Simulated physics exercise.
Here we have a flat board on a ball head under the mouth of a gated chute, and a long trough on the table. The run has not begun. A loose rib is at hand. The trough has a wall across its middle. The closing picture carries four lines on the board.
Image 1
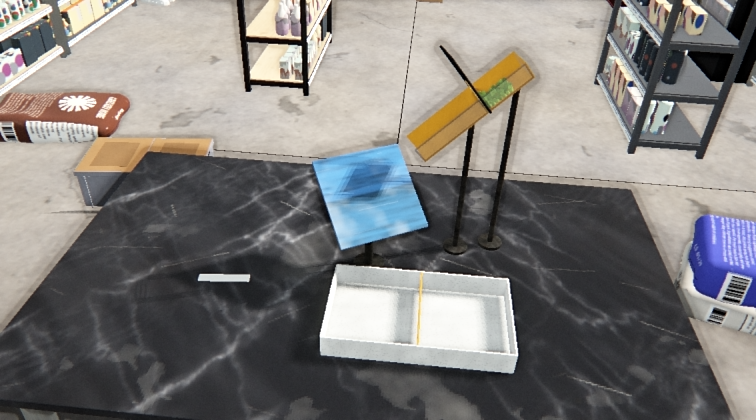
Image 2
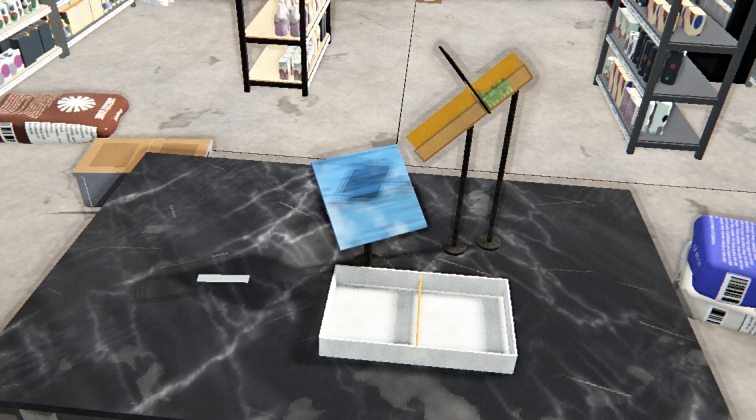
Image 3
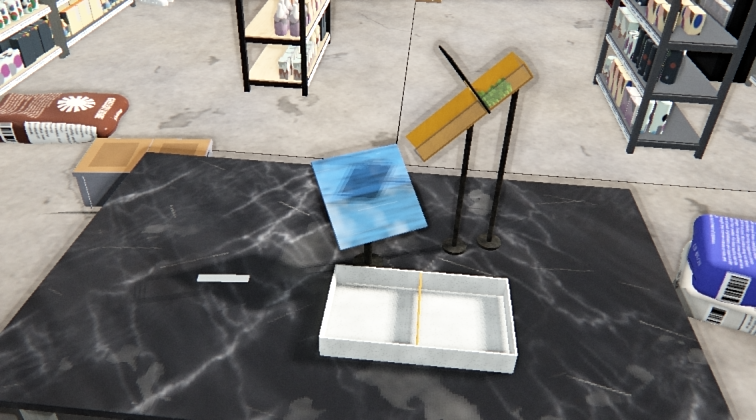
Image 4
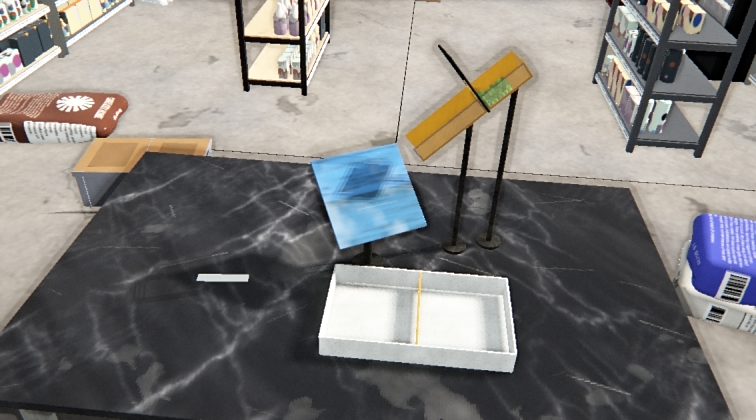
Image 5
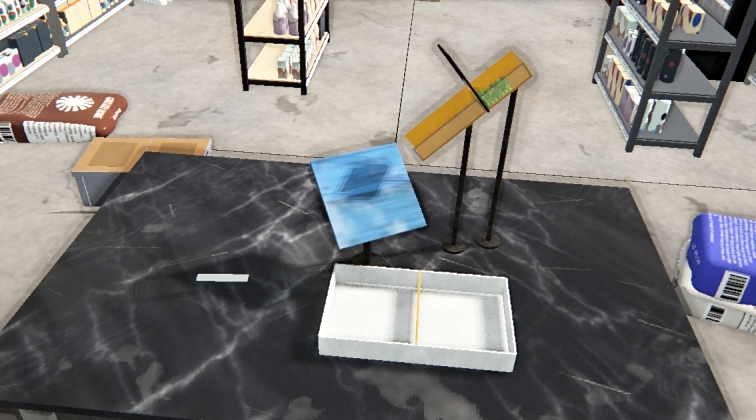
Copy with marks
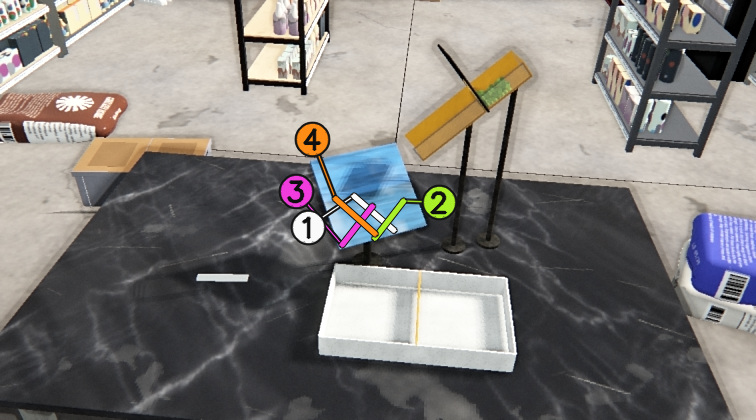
A black marbled table stood in a shop-like room, holding a tilted blue board, a raised yellow chute on thin black legs, a white divided trough and a small pale strip, and nothing noticeably moved.
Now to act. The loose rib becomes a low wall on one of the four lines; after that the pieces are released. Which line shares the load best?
1.
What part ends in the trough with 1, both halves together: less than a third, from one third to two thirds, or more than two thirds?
Line 1 gives more than two thirds.
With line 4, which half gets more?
More lands on the left.
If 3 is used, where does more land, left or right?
The left half.
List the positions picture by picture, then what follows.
In the first frame, load behind the gate at (493, 95), dried peas; lip of the chute at (421, 155), sloping fairly steeply.
In the second frame, middle of the board at (370, 195), tilted fairly steeply; middle of its low edge at (385, 238); of its high edge at (355, 153).
In the third frame, front corners of the trough at (320, 337) and (516, 355); front end of its middle wall at (417, 346).
In the fourth frame, middle of the load at (491, 94); lip at (419, 154).
In the fifth frame, middle of the load at (491, 94); lip at (419, 154).
On the marked copy, line 1 from (353, 196) to (393, 230); line 2 from (403, 200) to (374, 238); line 3 from (372, 206) to (342, 244); line 4 from (335, 198) to (375, 233).
For line 1, of what is caught, about a third in the left half, about two thirds in the right.
For line 2, of what is caught, nearly all in the left half, a stray few in the right.
For line 3, of what is caught, nearly all in the left half, a small part in the right.
For line 4, of what is caught, nearly all in the left half, a small part in the right.
